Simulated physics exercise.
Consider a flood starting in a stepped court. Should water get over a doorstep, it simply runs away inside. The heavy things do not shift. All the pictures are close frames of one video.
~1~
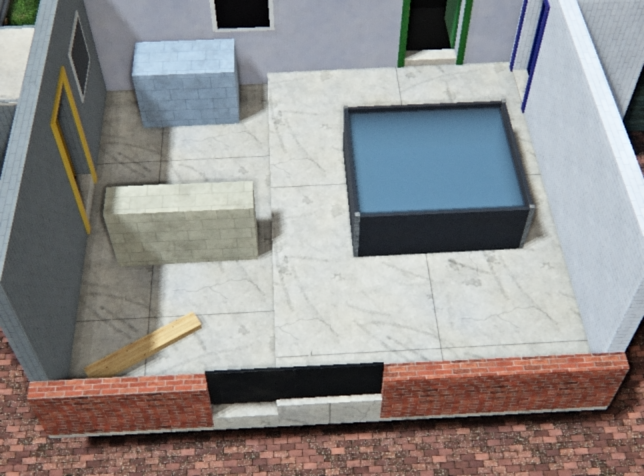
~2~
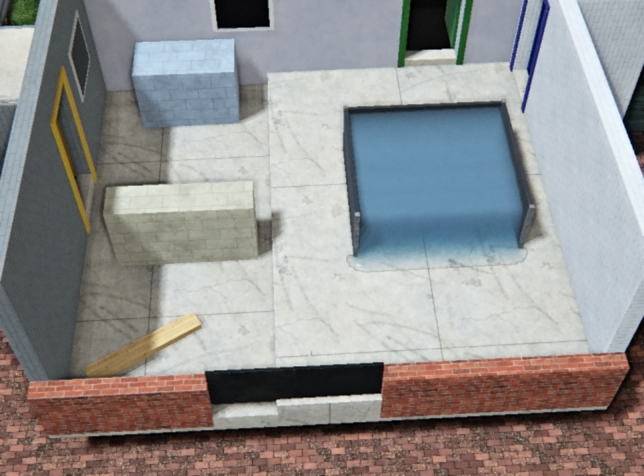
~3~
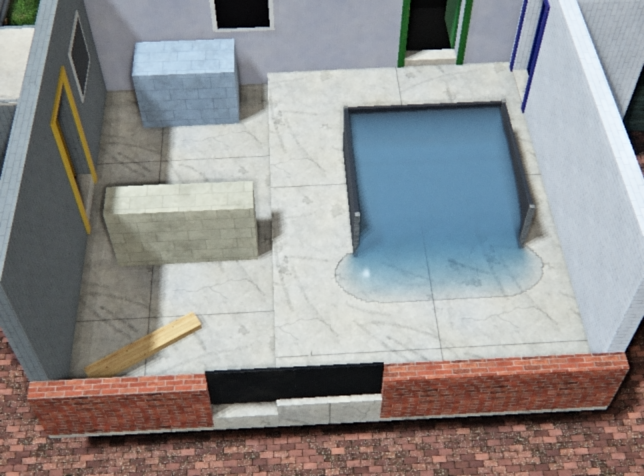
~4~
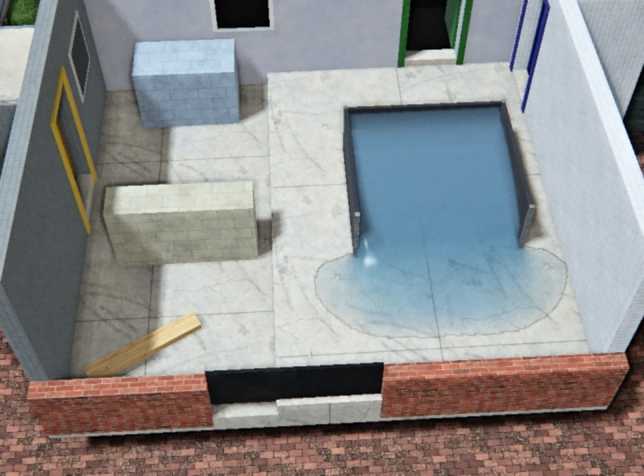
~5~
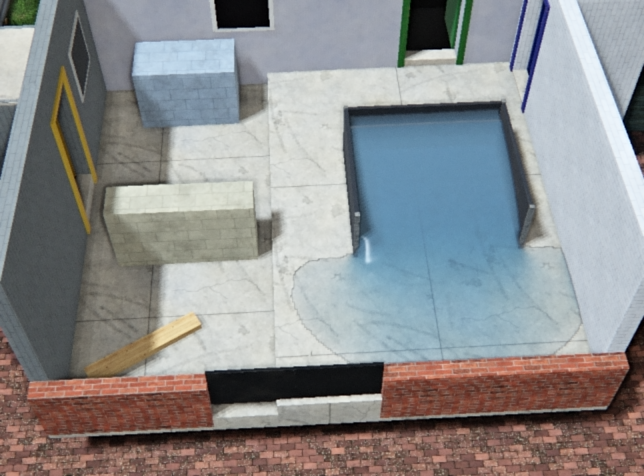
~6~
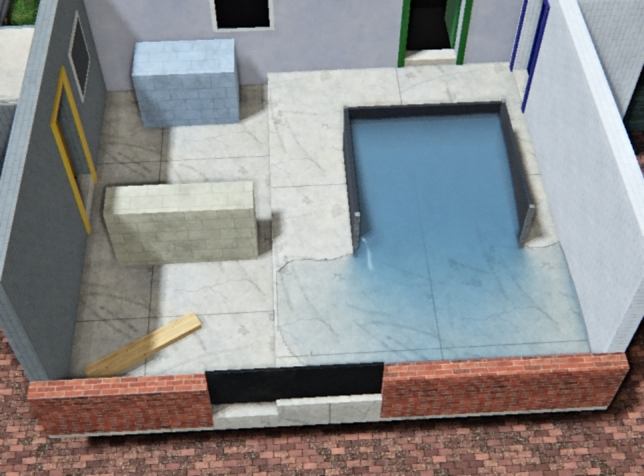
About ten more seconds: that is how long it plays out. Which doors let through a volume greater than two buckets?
Checking each one: The yellow door lets through less or just two; the green door lets through less or just two; the blue door lets through more.
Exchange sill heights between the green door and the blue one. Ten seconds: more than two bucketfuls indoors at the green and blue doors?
In that case the green door crosses the line and the blue door remains below the line.
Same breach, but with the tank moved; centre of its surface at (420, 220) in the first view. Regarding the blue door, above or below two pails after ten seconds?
Blue door: Tops the threshold.
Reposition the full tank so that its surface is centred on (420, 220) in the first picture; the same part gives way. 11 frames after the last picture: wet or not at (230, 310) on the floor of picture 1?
Well, it ends up swamped there.
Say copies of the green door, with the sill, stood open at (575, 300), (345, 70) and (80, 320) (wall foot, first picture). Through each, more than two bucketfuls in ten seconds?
Exceeds it; stays within it; exceeds it.
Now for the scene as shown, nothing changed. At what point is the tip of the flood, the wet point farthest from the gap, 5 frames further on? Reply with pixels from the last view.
Farthest reach: About (189, 402).
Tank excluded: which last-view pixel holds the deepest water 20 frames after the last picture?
My estimate is about (121, 406).
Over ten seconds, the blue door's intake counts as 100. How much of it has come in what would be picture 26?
It comes to around 0 percent of the ten-second total.
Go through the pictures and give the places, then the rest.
In the first picture, the water tank at (434, 159) is whole and still.
In the second picture, water pours out at (440, 239) and has run to (350, 258).
In the third picture, water pours out at (440, 239) and has run to (344, 282).
In the fourth picture, the front is at (324, 294), out from the gap at (439, 241).
In the fifth picture, water pours out at (439, 242) and has run to (322, 335).
In the sixth picture, the front is at a hidden place, out from the gap at (439, 242).
A moment on, water covers 25 % of the floor; the yellow door not reached, the green door not reached, the blue door not reached.
Next, water covers 35 % of the floor; the yellow door not reached, the green door not reached, the blue door not reached.
Then, water covers 55 % of the floor; the yellow door wet at the sill, nothing in, the green door not reached, the blue door wet at the sill, nothing in.
Later, water covers 85 % of the floor; the yellow door wet at the sill, nothing in, the green door wet at the sill, nothing in, the blue door over two buckets in.
In the end, water covers 90 % of the floor; the yellow door wet at the sill, nothing in, the green door wet at the sill, nothing in, the blue door over two buckets in.
